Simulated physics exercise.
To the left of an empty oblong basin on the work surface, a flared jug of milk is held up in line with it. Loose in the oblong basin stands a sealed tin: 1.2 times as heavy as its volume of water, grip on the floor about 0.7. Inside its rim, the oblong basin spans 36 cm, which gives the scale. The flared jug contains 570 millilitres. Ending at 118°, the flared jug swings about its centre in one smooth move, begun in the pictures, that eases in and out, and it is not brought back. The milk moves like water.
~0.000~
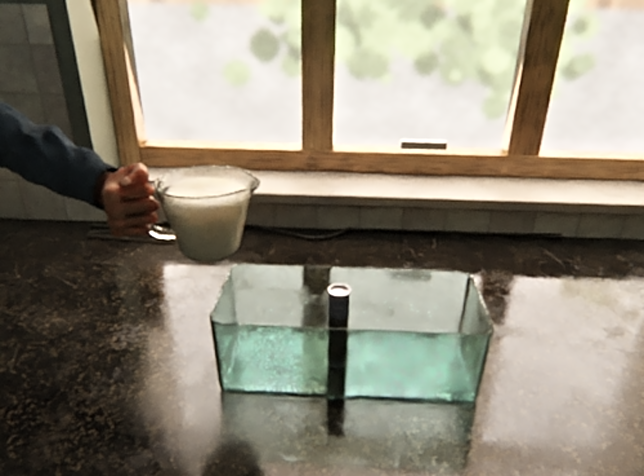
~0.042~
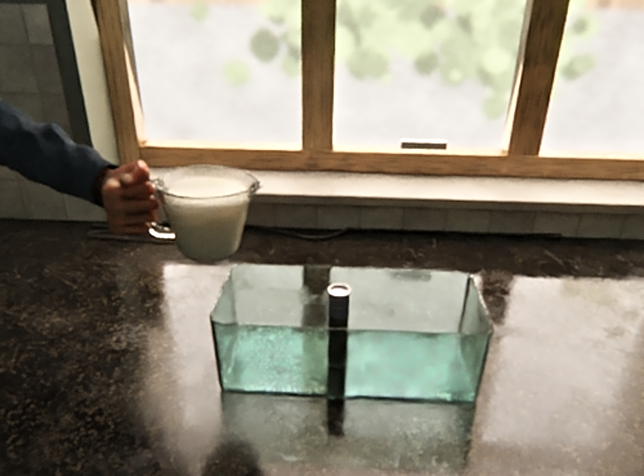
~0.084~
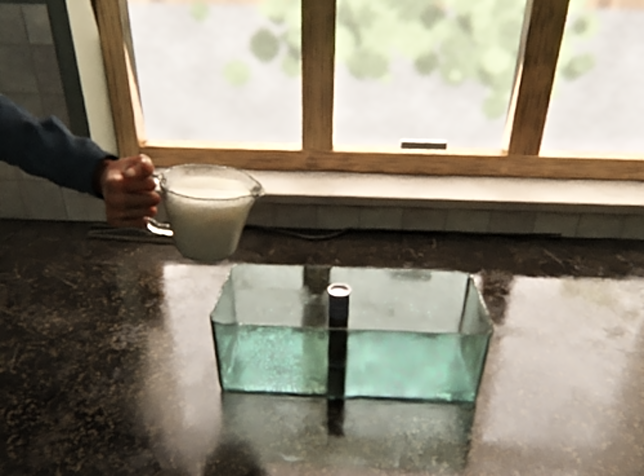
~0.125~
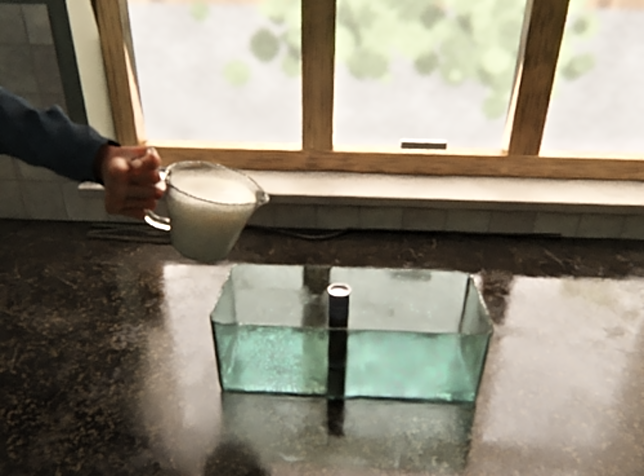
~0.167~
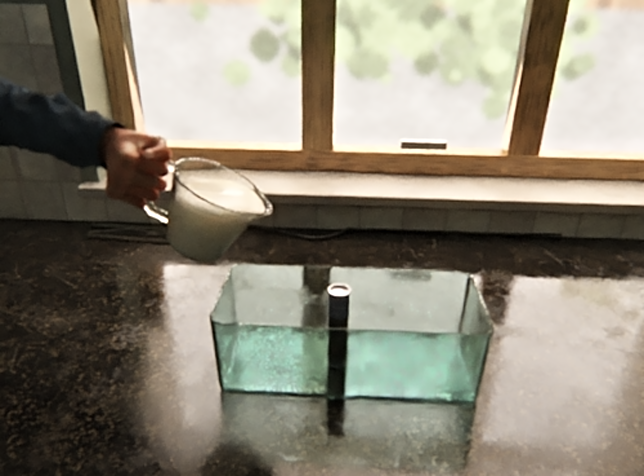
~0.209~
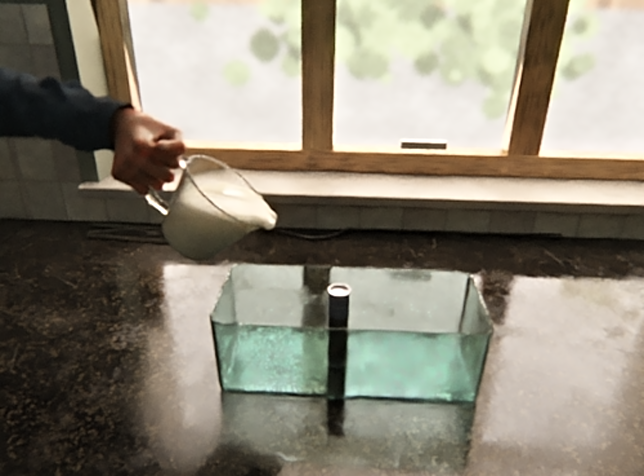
A glass jug of milky liquid, held by its handle in a hand at the left, hangs almost still and upright above a dark countertop, beside a clear oblong basin. The hand then turns it steadily clockwise, its spout dipping toward the right, until the pale liquid reaches the lowered lip.
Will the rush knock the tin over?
Bet it holds up.
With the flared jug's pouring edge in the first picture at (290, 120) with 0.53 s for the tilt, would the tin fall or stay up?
It tumbles.
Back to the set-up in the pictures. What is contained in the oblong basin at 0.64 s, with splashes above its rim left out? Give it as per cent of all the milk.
The share is close to 96 percent.
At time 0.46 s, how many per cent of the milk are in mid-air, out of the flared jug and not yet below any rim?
Roughly 20 percent.
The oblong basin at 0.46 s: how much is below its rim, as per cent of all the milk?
60 %, more or less.
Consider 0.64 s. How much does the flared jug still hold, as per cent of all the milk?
Around 0 in a hundred is still there.
After 0.46 s the tilt is 112° and 21 per cent is still to pour; the tin stands where it began.
After 0.64 s the tilt is 118° and 0 per cent is still to pour; the tin stands where it began.
After 0.82 s the tilt is 118° and 0 per cent is still to pour; the tin stands where it began.
After 1.03 s the tilt is 118° and 0 per cent is still to pour; the tin stands where it began.
In the end the tin stands where it began.
